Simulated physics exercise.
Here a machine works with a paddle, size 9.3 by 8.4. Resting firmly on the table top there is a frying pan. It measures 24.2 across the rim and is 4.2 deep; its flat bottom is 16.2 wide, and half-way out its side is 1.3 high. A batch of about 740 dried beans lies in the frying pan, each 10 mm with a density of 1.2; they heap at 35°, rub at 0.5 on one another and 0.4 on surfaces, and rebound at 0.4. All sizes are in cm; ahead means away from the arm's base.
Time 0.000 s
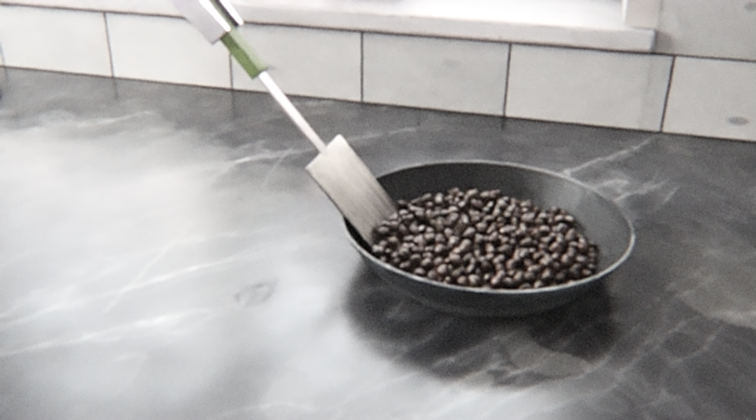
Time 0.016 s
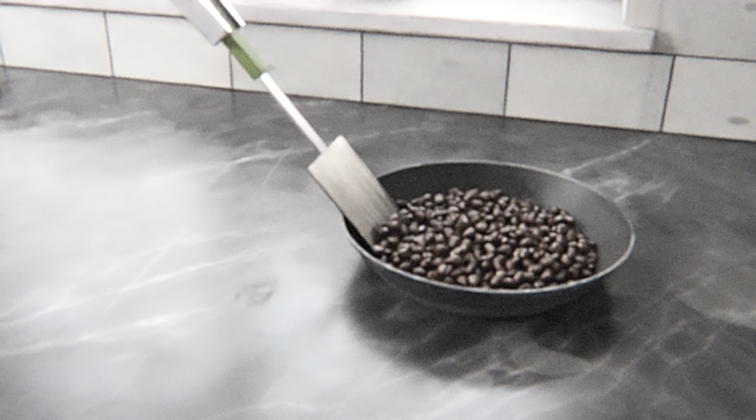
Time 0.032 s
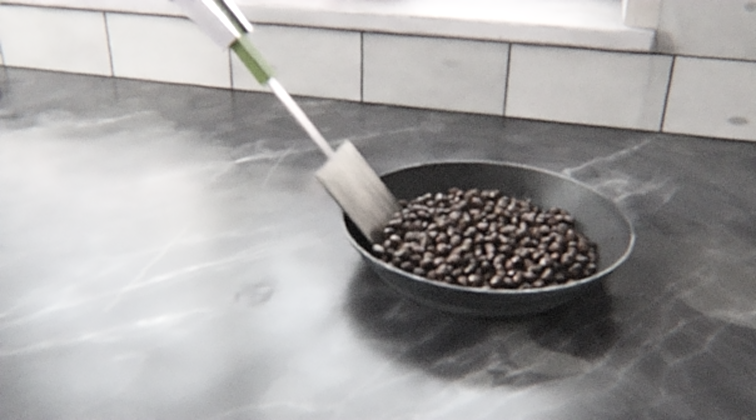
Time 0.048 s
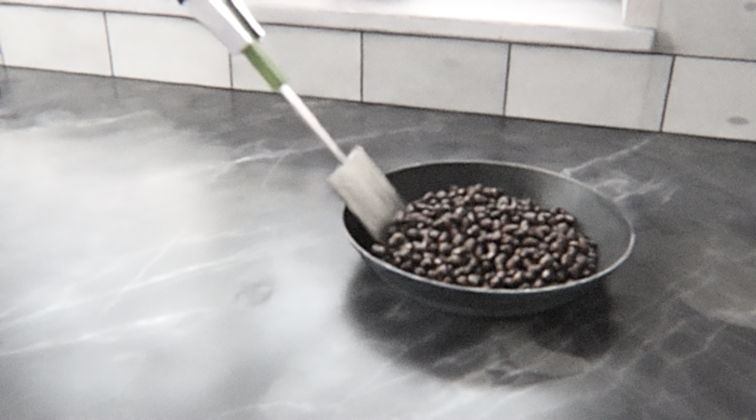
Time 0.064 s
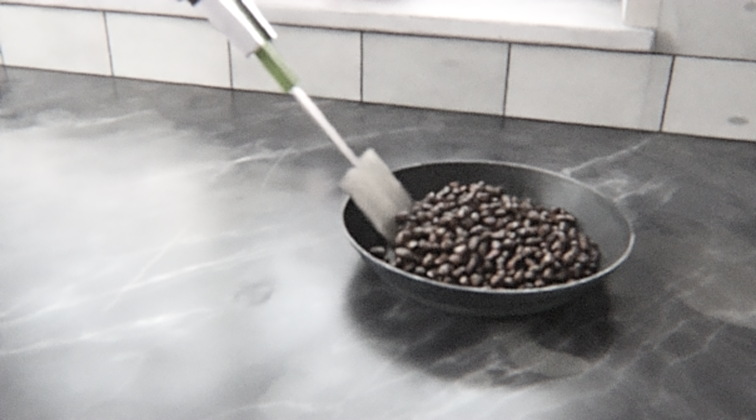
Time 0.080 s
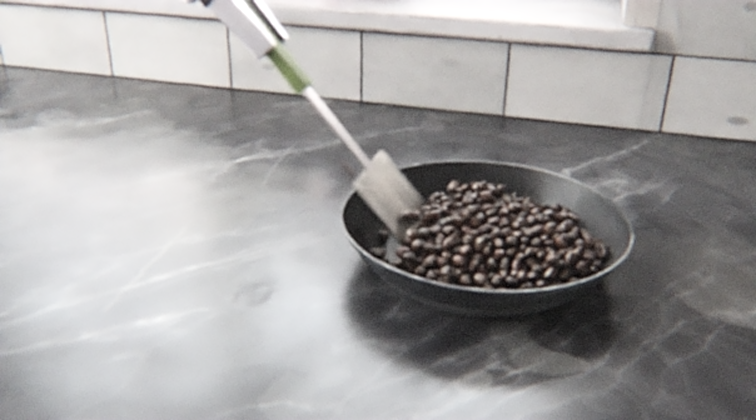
On a dark marbled countertop, a machine's pale paddle dips into a frying pan and slides right, pushing dark beans into a mound.
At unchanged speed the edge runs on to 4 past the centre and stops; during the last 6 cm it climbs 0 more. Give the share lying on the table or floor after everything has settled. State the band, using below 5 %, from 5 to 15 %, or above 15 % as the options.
It falls below 5 %.
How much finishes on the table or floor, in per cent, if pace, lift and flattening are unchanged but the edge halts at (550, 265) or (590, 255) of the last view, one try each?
About 10 and 35 per cent.
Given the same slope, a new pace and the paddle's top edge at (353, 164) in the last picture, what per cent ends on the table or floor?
0 %.
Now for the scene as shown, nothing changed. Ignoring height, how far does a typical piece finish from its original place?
Around 4 cm, measured level.
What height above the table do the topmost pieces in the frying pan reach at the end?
Peak at rest, approximately 6.0 centimetres.
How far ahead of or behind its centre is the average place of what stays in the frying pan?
Some 4.0 cm ahead of the centre.
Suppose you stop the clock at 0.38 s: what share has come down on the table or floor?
Around 2 percent.
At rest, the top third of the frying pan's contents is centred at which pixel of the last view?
The middle lies somewhere around (572, 235).
By 0.12 s, sloping 49°, highest piece 11 above the table; 738 in the frying pan, 1 on the blade or in flight.
By 0.16 s, sloping 49°, highest piece 14 above the table; 738 in the frying pan, 1 on the blade or in flight.
By 0.38 s, sloping 49°, highest piece 6 above the table; 722 in the frying pan, 15 on the table or floor, 2 on the blade or in flight.
By 1.43 s, sloping 49°, highest piece 6 above the table; 722 in the frying pan, 17 on the table or floor.
Final count, 722 in the frying pan, 17 on the table or floor. That is 2 % on the table or floor.
